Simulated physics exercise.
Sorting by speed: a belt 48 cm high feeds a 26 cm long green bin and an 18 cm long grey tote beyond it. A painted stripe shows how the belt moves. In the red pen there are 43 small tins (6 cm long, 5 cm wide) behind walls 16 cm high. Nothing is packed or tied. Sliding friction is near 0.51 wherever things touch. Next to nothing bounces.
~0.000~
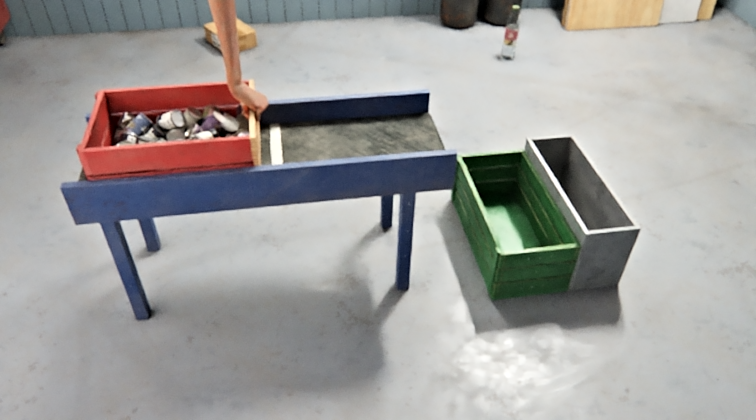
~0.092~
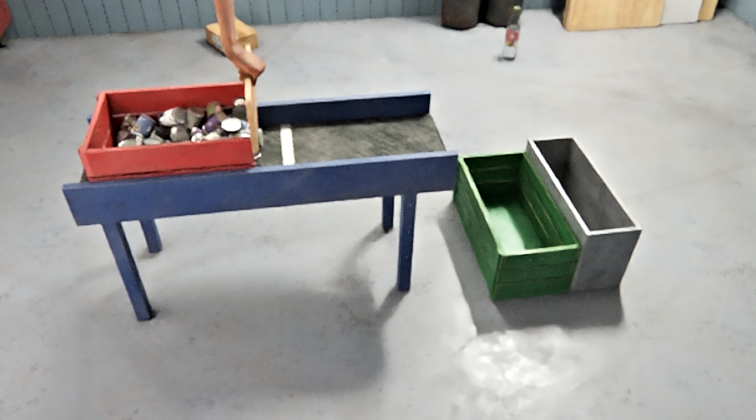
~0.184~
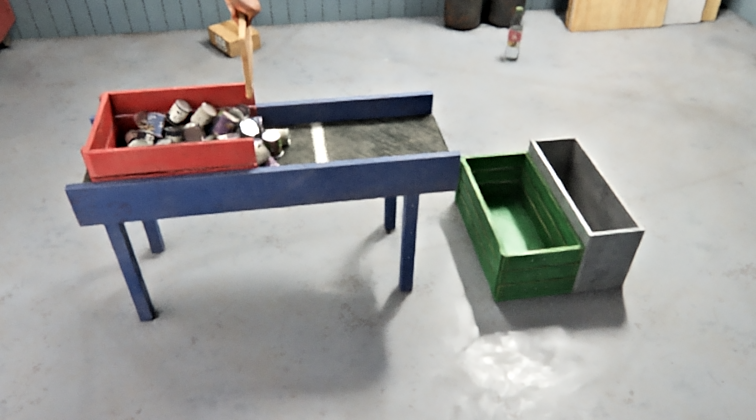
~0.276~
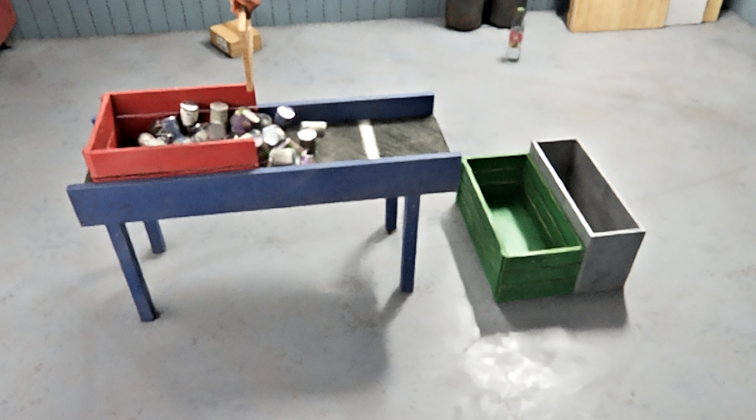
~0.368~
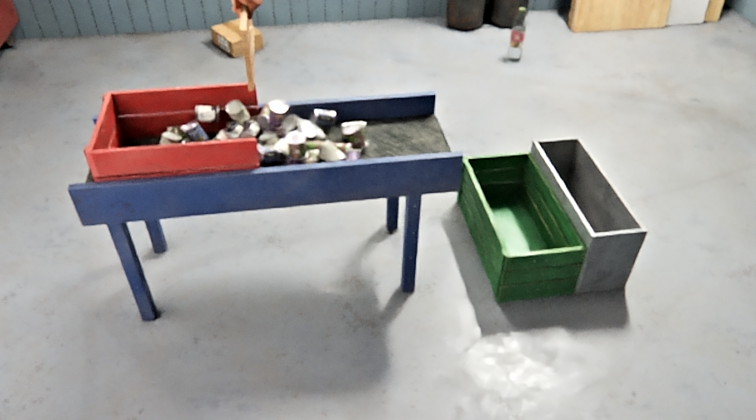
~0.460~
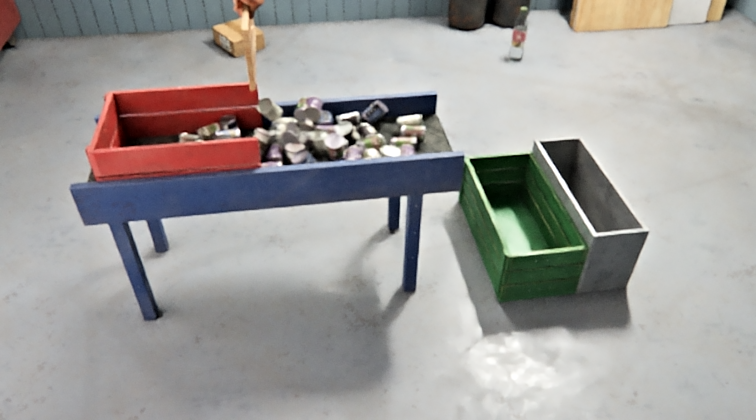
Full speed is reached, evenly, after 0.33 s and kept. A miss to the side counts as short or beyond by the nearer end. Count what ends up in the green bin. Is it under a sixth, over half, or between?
Fewer than one in six of the small tins end in the green bin.
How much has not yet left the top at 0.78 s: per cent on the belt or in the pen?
Some 30 per cent.
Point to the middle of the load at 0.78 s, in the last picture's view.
Around (497, 132).
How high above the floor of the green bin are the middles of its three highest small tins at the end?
Roughly 5 cm.
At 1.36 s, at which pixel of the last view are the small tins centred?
Near (570, 214).
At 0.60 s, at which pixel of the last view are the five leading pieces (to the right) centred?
At about (503, 139).
After 0.60 s, 3 still in the red pen, 31 on the belt and 9 in the air.
After 0.78 s, 5 in the grey tote, 12 on the belt and 26 in the air.
After 1.04 s, 1 in the green bin, 32 in the grey tote and 10 in the air.
Outcome (at 1.36 s), 3 in the green bin, 39 in the grey tote and 1 on the ground beyond the grey tote. Asked share, 3 of 43, 7 per cent.
